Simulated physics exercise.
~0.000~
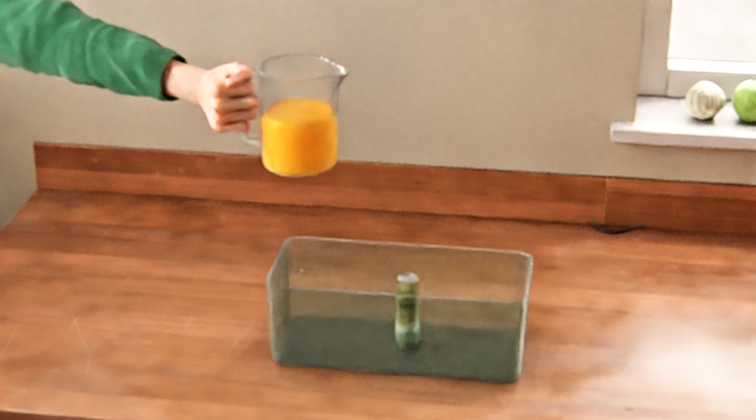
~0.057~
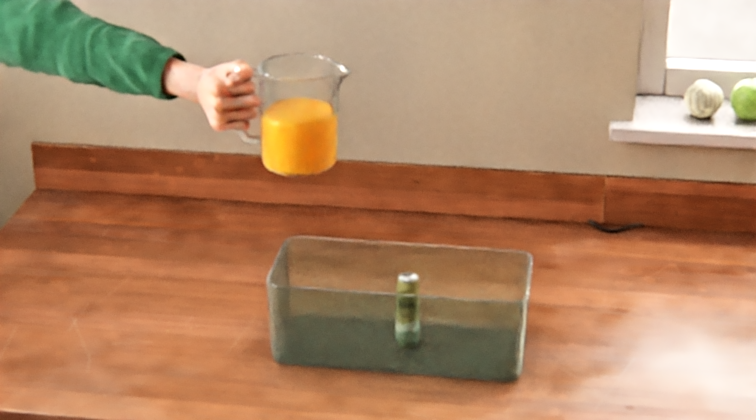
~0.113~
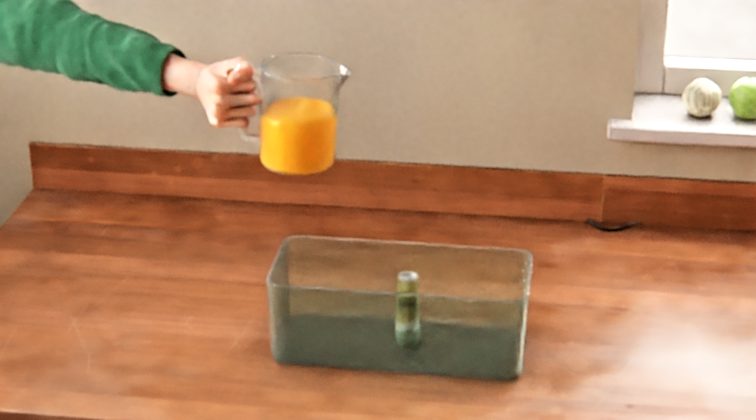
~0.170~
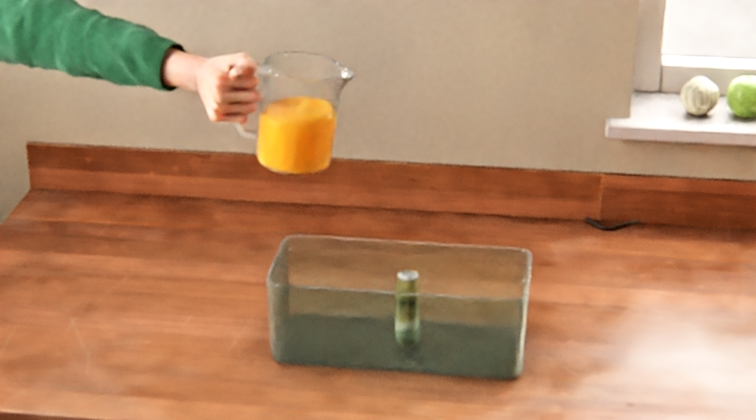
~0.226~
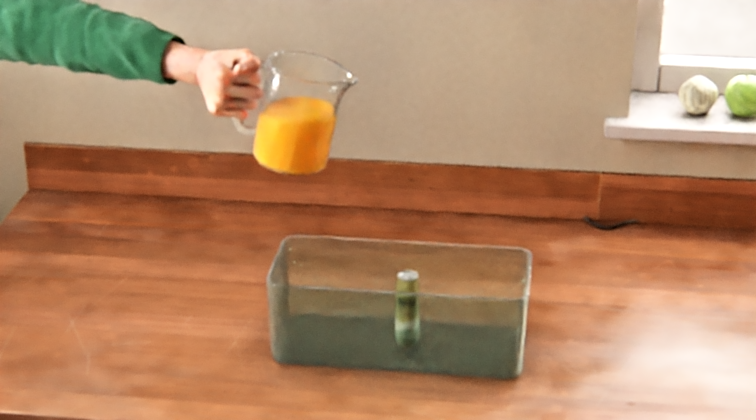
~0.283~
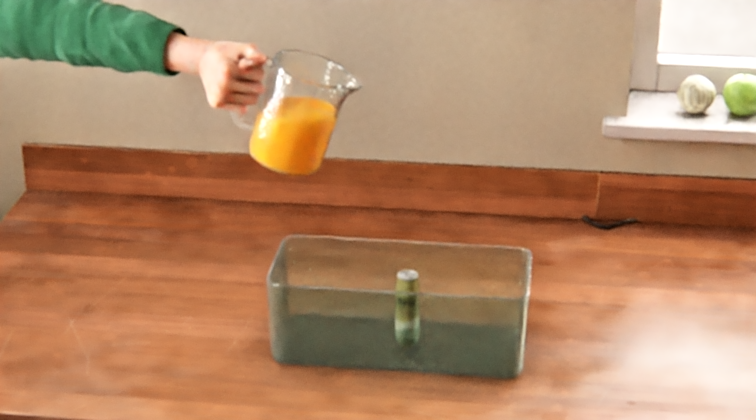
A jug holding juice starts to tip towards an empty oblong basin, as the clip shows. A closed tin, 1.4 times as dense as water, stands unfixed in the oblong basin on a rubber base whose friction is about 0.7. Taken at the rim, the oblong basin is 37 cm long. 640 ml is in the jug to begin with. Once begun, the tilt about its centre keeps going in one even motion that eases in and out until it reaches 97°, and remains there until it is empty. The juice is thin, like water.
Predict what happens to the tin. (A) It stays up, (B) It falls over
A.
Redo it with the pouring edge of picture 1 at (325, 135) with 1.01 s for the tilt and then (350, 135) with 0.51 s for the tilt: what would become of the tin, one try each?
In the first try it remains standing; in the second it comes down.
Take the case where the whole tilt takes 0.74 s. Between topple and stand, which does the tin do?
The tin stays on its base.
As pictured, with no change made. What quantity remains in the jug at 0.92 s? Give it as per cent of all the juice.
About 50 per cent.
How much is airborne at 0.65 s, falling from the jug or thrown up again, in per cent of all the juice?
Roughly 3 percent.
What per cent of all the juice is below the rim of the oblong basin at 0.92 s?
Roughly 16 %.
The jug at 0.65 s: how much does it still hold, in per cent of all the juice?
Roughly 96 percent.
By 0.65 s the tilt is 70° and 97 per cent is still to pour; the tin stands where it began.
By 0.92 s the tilt is 95° and 51 per cent is still to pour; the tin stands where it began.
By 1.20 s the tilt is 97° and 14 per cent is still to pour; the tin stands where it began.
By 1.51 s the tilt is 97° and 3 per cent is still to pour; the tin stands where it began.
At rest the tin stands where it began.
